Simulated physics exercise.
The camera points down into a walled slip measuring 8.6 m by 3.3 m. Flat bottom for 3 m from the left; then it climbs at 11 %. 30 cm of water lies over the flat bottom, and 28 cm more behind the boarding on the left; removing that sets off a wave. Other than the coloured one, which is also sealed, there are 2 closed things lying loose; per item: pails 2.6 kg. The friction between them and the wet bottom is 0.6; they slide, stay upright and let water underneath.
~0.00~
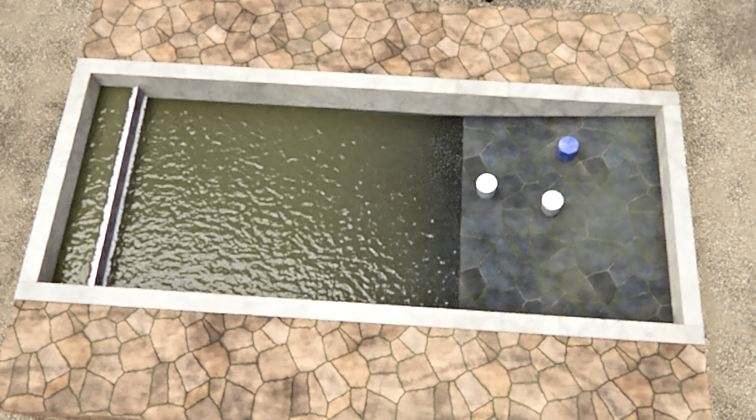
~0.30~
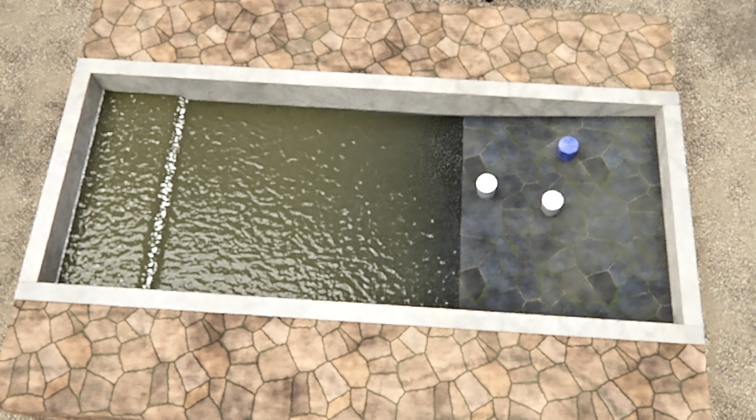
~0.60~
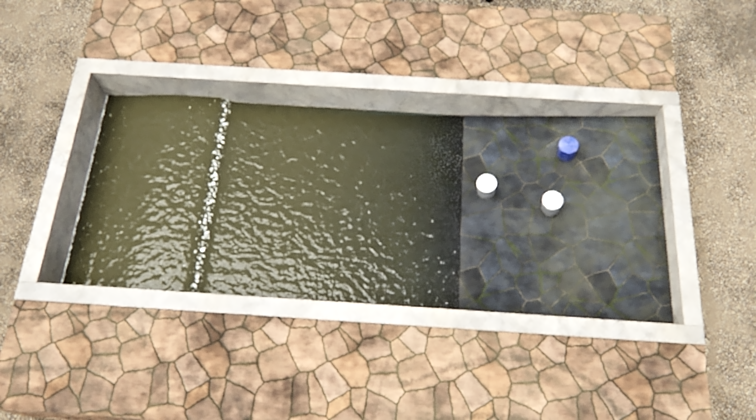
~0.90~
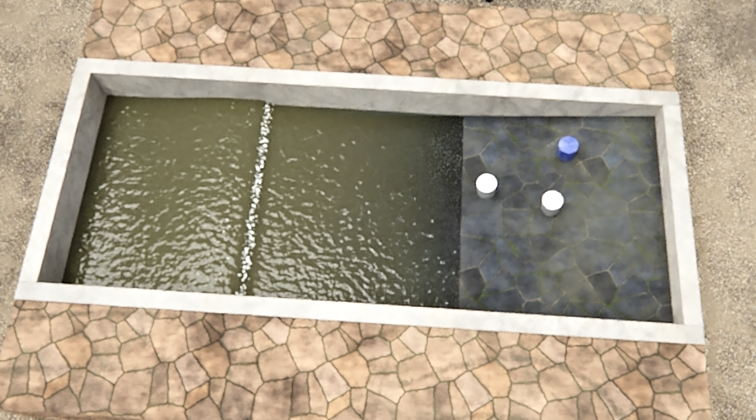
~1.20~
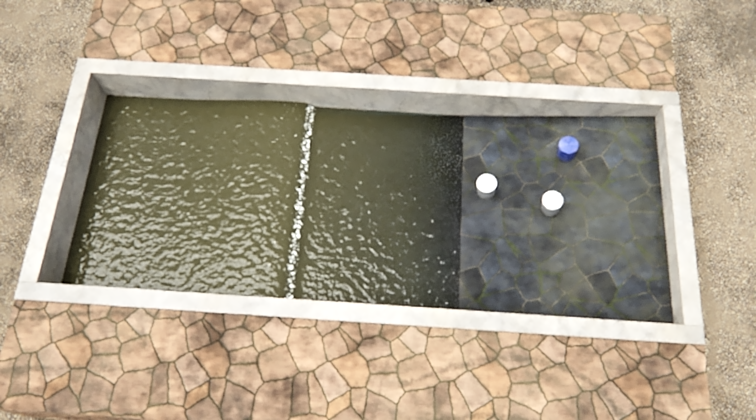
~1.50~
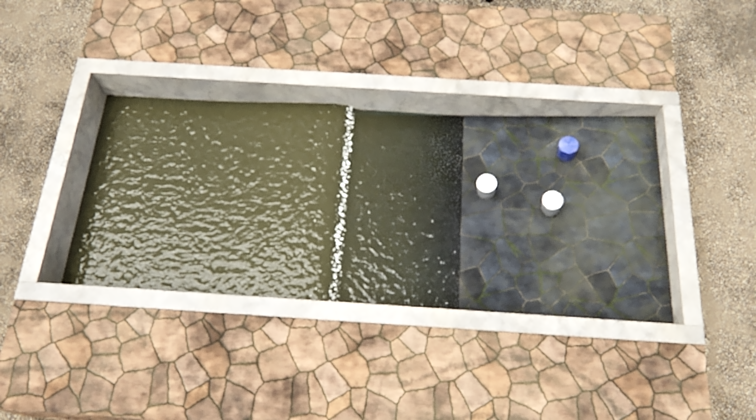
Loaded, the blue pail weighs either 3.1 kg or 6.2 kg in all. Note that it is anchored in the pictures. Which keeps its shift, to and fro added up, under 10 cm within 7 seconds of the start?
Lighter.
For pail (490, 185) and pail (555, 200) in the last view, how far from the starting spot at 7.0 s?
Respectively 80 and 5 centimetres.
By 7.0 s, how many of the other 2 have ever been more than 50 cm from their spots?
Counting them up, I find 1.
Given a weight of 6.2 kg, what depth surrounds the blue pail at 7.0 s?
Roughly 0 cm.
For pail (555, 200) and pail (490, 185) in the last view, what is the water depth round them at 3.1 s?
I'd estimate 0 cm for the first and 3 cm for the second.
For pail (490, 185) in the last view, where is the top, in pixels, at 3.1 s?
Near (522, 184).
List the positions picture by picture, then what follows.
The first frame shows the blue pail at (571, 145), on the bottom; 18.7 m2 under water; 0 of 3 have shifted.
The second frame shows the blue pail at (571, 145) rests on the ground; water covers 18.7 m2; 0 of 3 have shifted.
The third frame shows the blue pail at (571, 145), on the bottom; 18.7 m2 under water; 0 of 3 have shifted.
The fourth frame shows the blue pail at (571, 145), on the bottom; 18.7 m2 under water; 0 of 3 have shifted.
The fifth frame shows the blue pail at (571, 145) rests on the ground; water covers 18.7 m2; 0 of 3 have shifted.
The sixth frame shows the blue pail at (571, 145) rests on the ground; water covers 18.7 m2; 0 of 3 have shifted.
After 2.1 s the blue pail would be 0 cm from its start with 3.1 kg and 0 cm from its start with 6.2 kg; 0 cm of water round it then.
After 3.1 s the blue pail would be 0 cm from its start with 3.1 kg and 0 cm from its start with 6.2 kg; 0 cm of water round it then.
After 4.9 s the blue pail would be 0 cm from its start with 3.1 kg and 0 cm from its start with 6.2 kg; 2 cm of water round it then.
After 7.0 s the blue pail would be 0 cm from its start with 3.1 kg and 0 cm from its start with 6.2 kg; 0 cm of water round it then.
